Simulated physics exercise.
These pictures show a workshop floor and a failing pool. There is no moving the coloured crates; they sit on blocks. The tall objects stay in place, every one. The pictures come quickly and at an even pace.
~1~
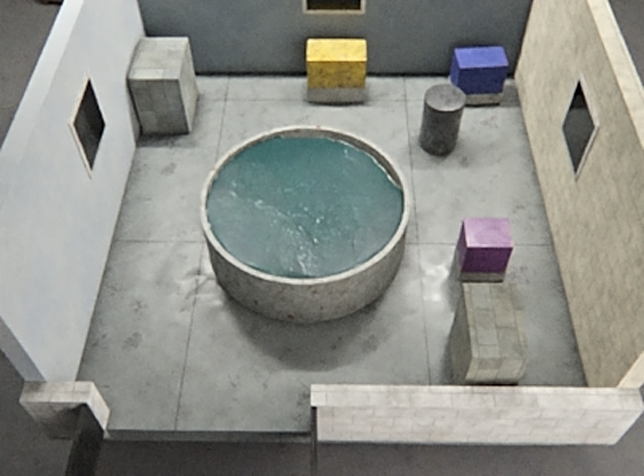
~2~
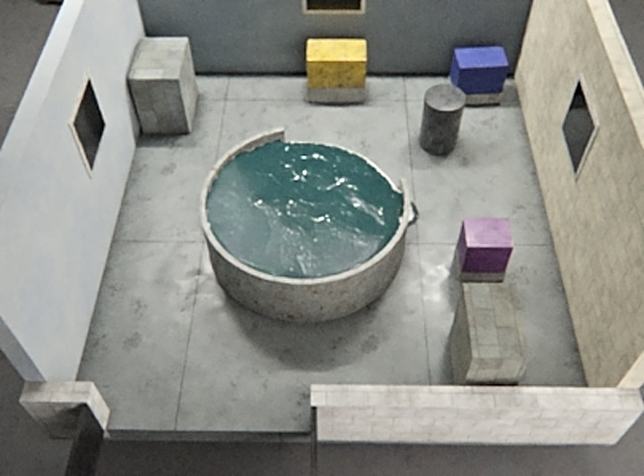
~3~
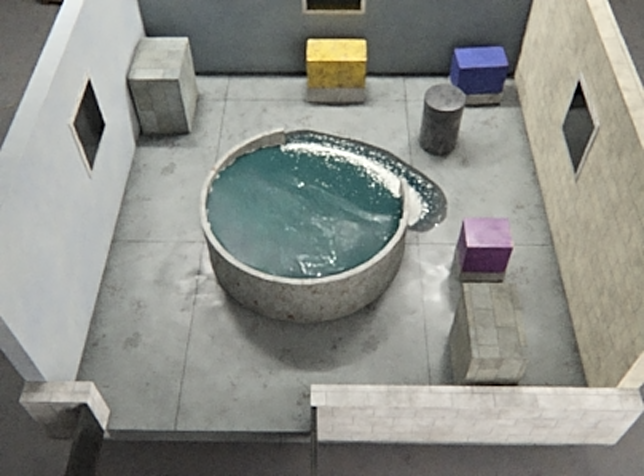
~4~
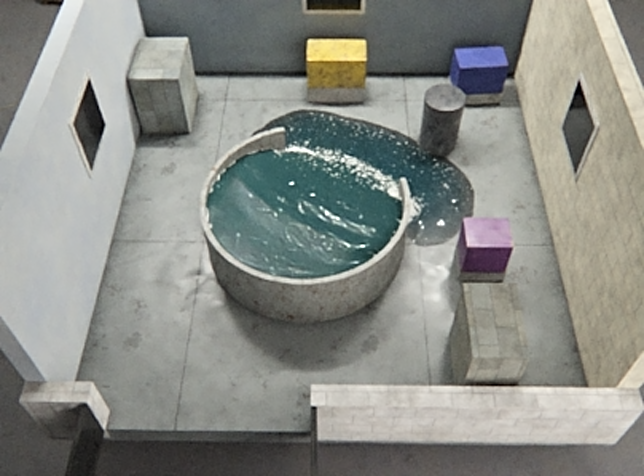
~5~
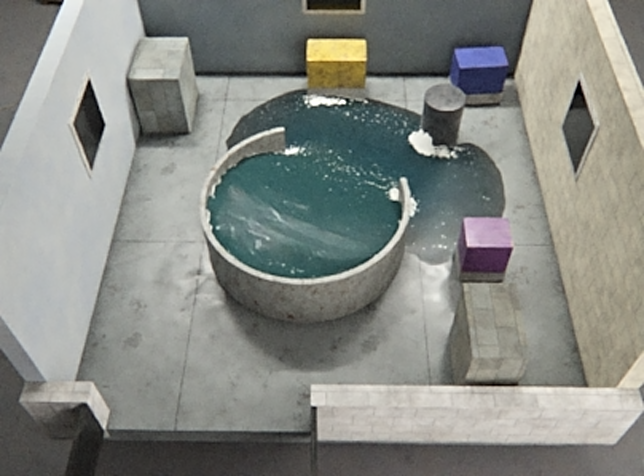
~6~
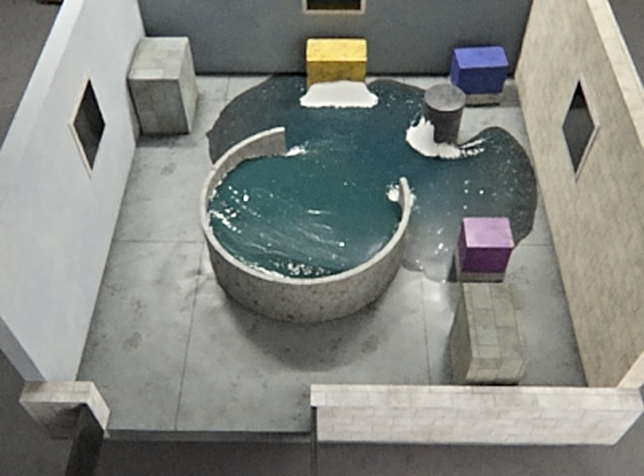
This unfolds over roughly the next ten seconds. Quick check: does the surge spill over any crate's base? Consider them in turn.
Result: Yellow crate wet, purple crate wet, blue crate wet.
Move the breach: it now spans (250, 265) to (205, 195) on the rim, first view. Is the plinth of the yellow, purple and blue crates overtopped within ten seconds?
Going crate by crate, the yellow one stays out of reach, then the purple one stays out of reach, then the blue one stays out of reach.
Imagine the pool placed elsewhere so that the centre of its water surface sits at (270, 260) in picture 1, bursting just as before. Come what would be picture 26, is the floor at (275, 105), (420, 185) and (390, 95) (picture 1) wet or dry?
As listed: Covered, covered, awash.
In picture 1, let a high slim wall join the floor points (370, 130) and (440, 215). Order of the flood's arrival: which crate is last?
Blue one.
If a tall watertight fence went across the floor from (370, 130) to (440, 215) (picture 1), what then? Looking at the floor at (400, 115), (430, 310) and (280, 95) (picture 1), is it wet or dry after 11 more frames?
First inundated, then inundated, then inundated.
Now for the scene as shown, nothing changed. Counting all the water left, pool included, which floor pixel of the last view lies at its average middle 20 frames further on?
Somewhere near (368, 162).
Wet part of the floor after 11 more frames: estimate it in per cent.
I'd estimate some 45 per cent.
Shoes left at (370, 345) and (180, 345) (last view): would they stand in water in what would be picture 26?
Going in order, I'd say clear for the first and clear for the second.
A moment on, water covers 40 % of the floor; the yellow crate water round its plinth, the purple crate water round its plinth, the blue crate water round its plinth.
Next, water covers 45 % of the floor; the yellow crate water round its plinth, the purple crate water round its plinth, the blue crate water round its plinth.
Then, water covers 65 % of the floor; the yellow crate water round its plinth, the purple crate water round its plinth, the blue crate water round its plinth.
Later, water covers 100 % of the floor; the yellow crate water round its plinth, the purple crate water round its plinth, the blue crate water round its plinth.
In the end, water covers 100 % of the floor; the yellow crate was topped, the purple crate was topped, the blue crate was topped.
